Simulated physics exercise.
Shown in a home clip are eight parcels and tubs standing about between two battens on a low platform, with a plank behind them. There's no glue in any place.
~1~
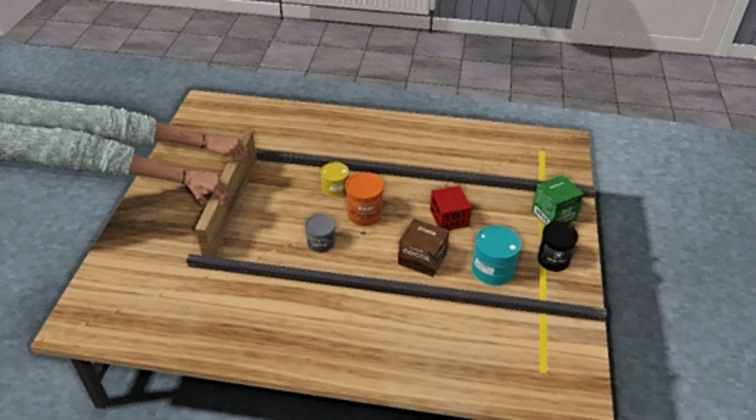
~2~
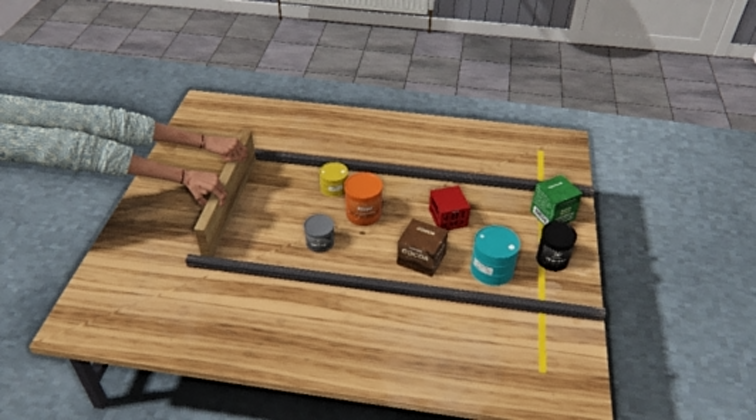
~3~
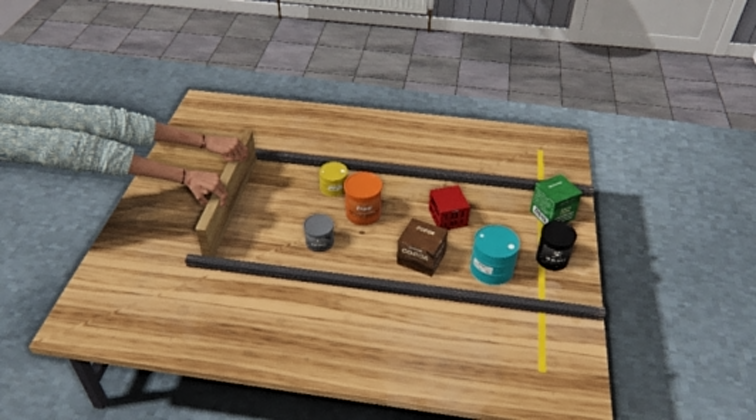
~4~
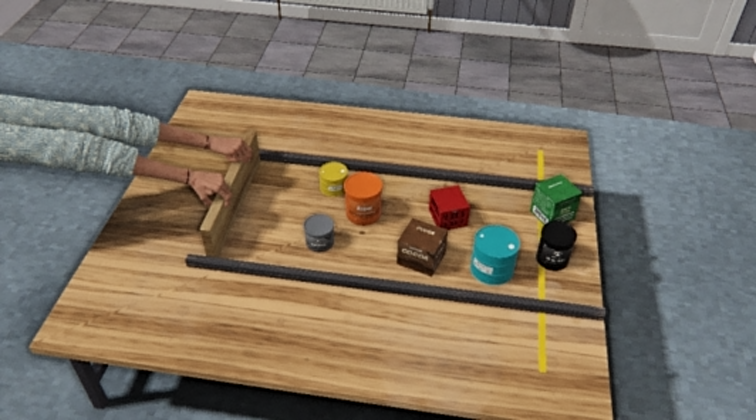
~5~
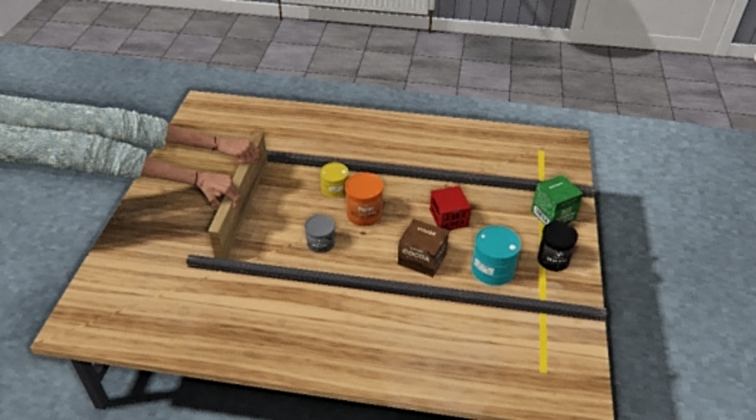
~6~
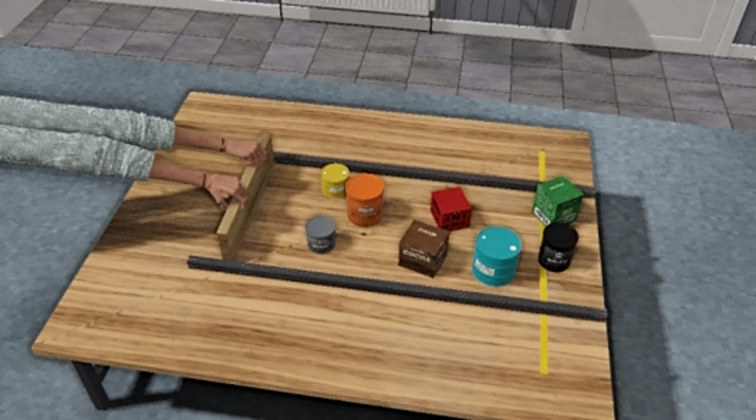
On a wooden table standing on a blue-grey floor, seen from above at an angle, two dark rails run across the top toward a yellow line at the right. Between them stand yellow, orange, grey, turquoise and black tubs and red, brown and green boxes. Two hands at the left hold a plank still, then slide it slightly right, touching nothing, while the view barely shifts.
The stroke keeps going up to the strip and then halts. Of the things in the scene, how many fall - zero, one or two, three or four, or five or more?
Of those, one or two fall.
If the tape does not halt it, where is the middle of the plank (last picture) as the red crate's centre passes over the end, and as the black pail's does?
Approx. (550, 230) / approx. (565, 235) for the other.
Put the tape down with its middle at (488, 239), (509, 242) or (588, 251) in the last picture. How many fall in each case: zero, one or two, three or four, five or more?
Place one: None; place two: No fall at all; place three: 5 or more.
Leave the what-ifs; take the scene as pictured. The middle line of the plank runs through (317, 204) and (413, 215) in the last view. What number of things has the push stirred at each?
Counts: 2 / 6.
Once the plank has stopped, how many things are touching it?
It adds up to 3.
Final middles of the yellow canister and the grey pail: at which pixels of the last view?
The yellow canister settles near (558, 204); as for the grey pail, near (560, 270).
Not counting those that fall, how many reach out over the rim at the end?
Count: 2.
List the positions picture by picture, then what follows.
Green box (557, 203); black pail (557, 247); turquoise canister (496, 256); plank (229, 192); tape (543, 245), in the first picture.
Black pail (556, 247); grey pail (320, 234), in the second picture.
Turquoise canister (494, 255); brown box (422, 247), in the third picture.
Green box (555, 202); yellow canister (334, 179), in the fourth picture.
Black pail (557, 247); red crate (450, 209), in the fifth picture.
Green box (557, 203); black pail (557, 248); turquoise canister (496, 257); plank (249, 195); tape (543, 246), in the sixth picture.
Early on, none off yet; green box at rest near (557, 203); black pail at rest near (557, 248); turquoise canister at rest near (496, 257).
A while later, none off yet; green box at rest near (557, 203); black pail at rest near (557, 248); turquoise canister moving near (501, 257).
Further along, none off yet; green box travelled a little near (566, 202); black pail travelled a little near (564, 247); turquoise canister travelled well along near (578, 279).
Finally, the number that fall off is one or two; lost, turquoise canister and green box.
